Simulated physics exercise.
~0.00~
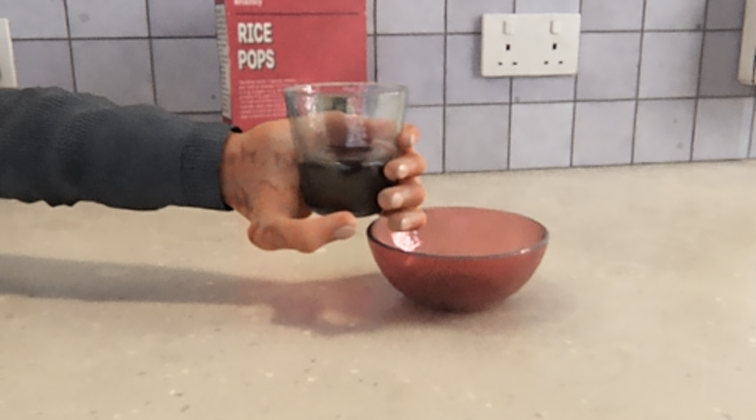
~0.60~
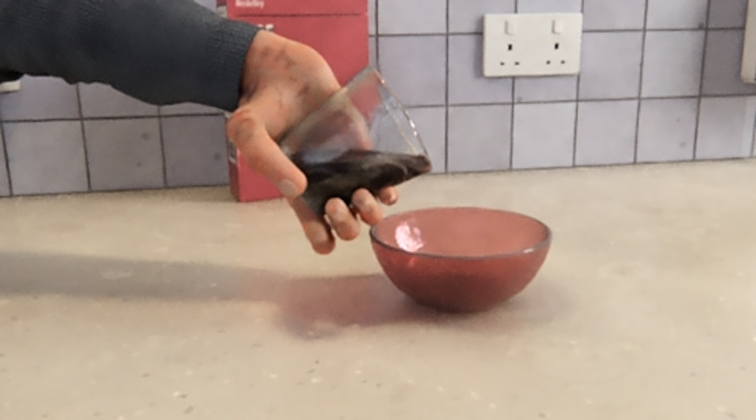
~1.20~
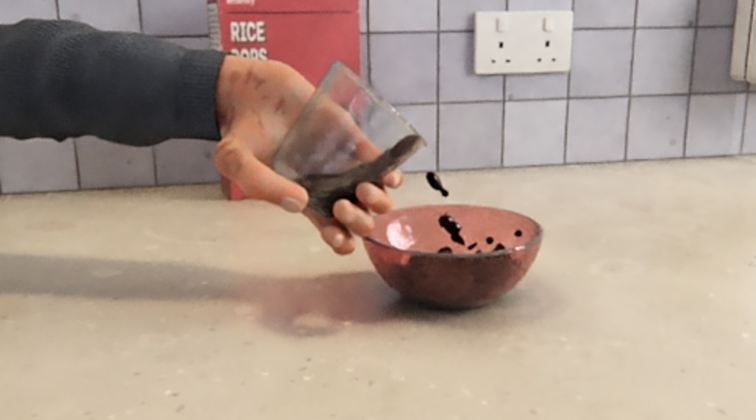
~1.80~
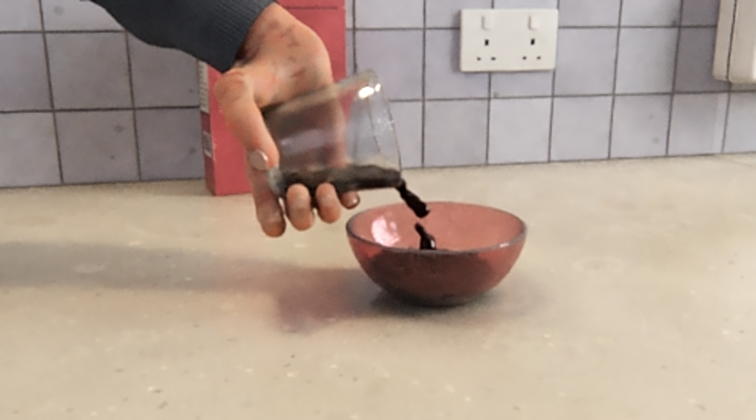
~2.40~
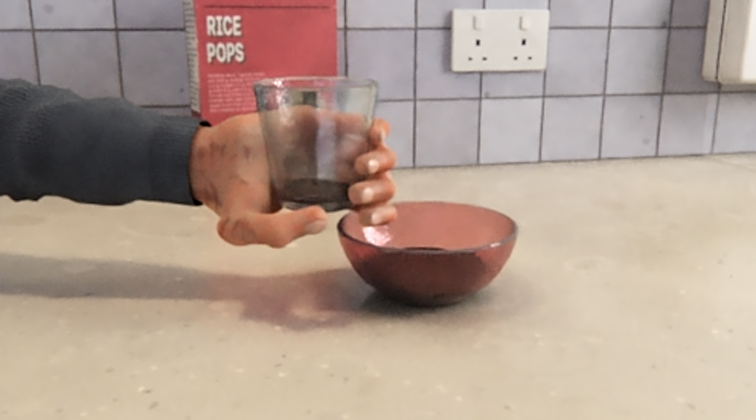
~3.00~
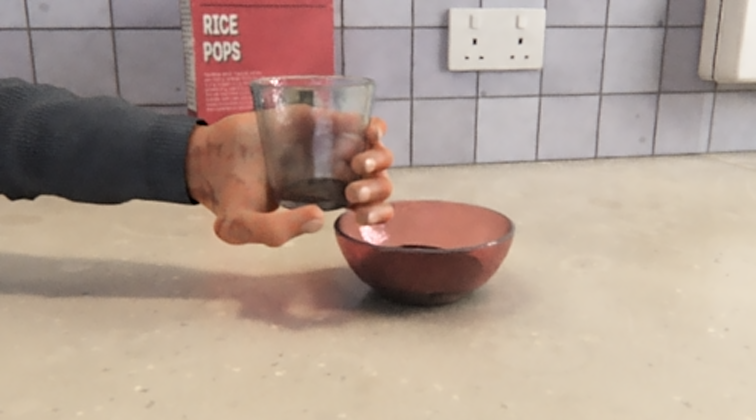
On a kitchen worktop, a hand tipped a glass tumbler of dark liquid over a pink bowl, eased it back a little, then tilted it again to pour more, and finally held it upright, nearly empty, with dark liquid in the bowl.
